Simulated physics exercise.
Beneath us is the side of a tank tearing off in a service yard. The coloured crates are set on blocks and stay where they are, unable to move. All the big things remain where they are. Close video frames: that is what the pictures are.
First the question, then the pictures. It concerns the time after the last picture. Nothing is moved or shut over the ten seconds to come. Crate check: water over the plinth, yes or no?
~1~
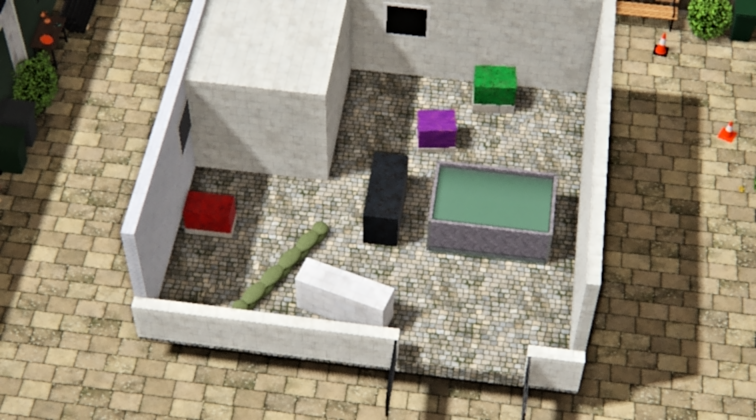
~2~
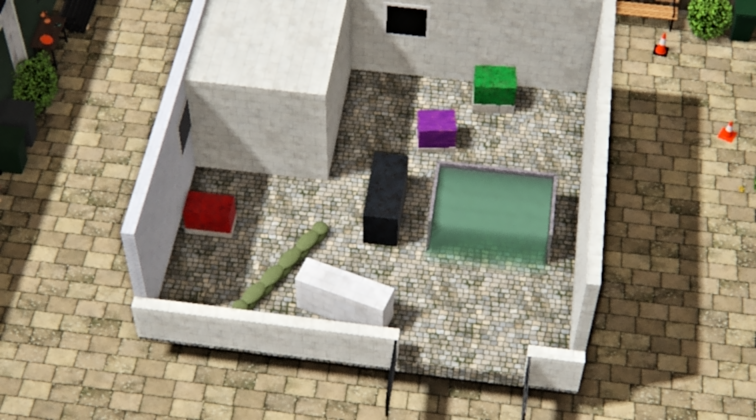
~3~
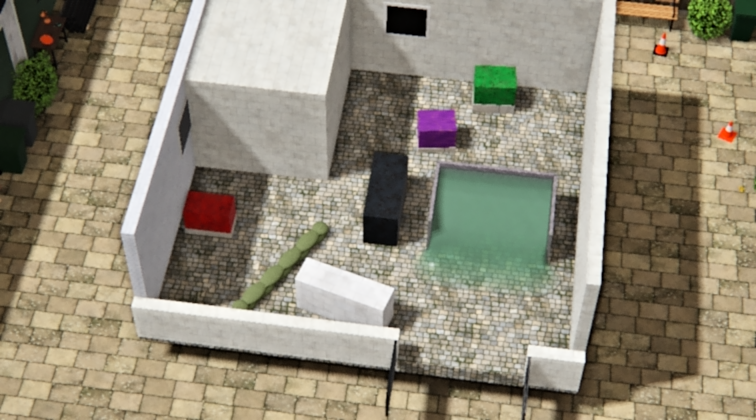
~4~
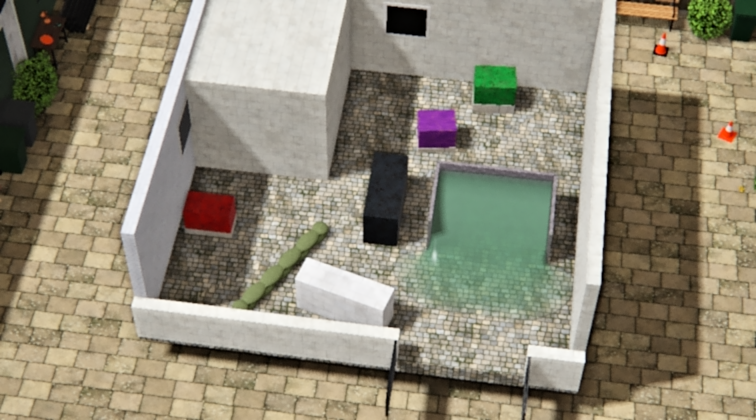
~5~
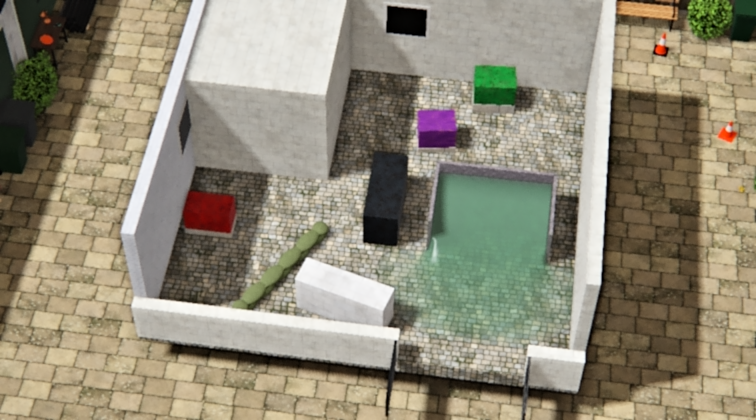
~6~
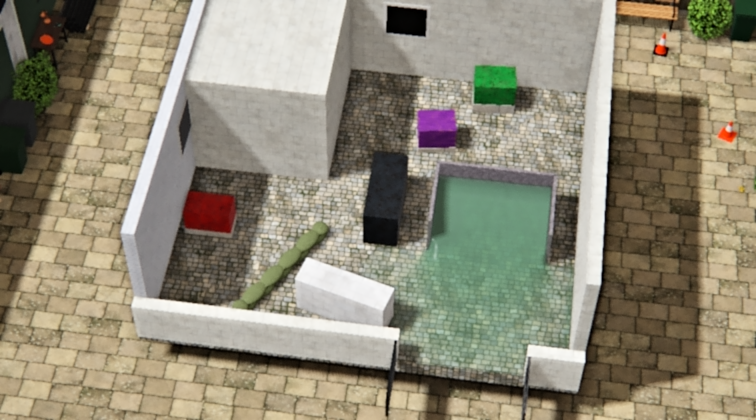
Green crate no, red crate no, purple crate no.
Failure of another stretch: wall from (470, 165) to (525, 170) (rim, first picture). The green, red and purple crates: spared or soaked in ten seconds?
Result - green crate gets flooded; red crate is not reached; purple crate gets flooded.
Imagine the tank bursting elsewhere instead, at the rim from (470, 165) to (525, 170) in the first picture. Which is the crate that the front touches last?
Last in line is the crate marked red.
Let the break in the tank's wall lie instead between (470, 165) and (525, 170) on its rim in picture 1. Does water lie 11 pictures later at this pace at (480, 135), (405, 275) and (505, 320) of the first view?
Soaked / unwetted / unwetted.
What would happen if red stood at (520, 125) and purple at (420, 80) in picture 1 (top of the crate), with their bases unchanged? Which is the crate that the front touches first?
Answer: The one in red.
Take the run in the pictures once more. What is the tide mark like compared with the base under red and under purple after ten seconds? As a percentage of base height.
Roughly 40 percent, then 10 percent.
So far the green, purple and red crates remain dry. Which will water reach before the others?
That would be the red-painted one.
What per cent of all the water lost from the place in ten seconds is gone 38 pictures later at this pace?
About 90 per cent.
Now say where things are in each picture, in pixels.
Still water in the open tank at (493, 200), in the first frame.
The front is at (550, 267), out from the gap at (488, 244), in the second frame.
The front is at (555, 282), out from the gap at (488, 247), in the third frame.
Water pours out at (488, 248) and has run to (406, 288), in the fourth frame.
Water pours out at (488, 249) and has run to (394, 307), in the fifth frame.
Water pours out at (488, 249) and has run to a hidden place, in the sixth frame.
A moment on, water covers 25 % of the floor; the green crate not reached, the red crate not reached, the purple crate not reached.
Next, water covers 30 % of the floor; the green crate not reached, the red crate not reached, the purple crate not reached.
Then, water covers 40 % of the floor; the green crate not reached, the red crate not reached, the purple crate not reached.
Later, water covers 55 % of the floor; the green crate not reached, the red crate water round its plinth, the purple crate not reached.
In the end, water covers 65 % of the floor; the green crate stayed above the water, the red crate stayed above the water, the purple crate stayed above the water.
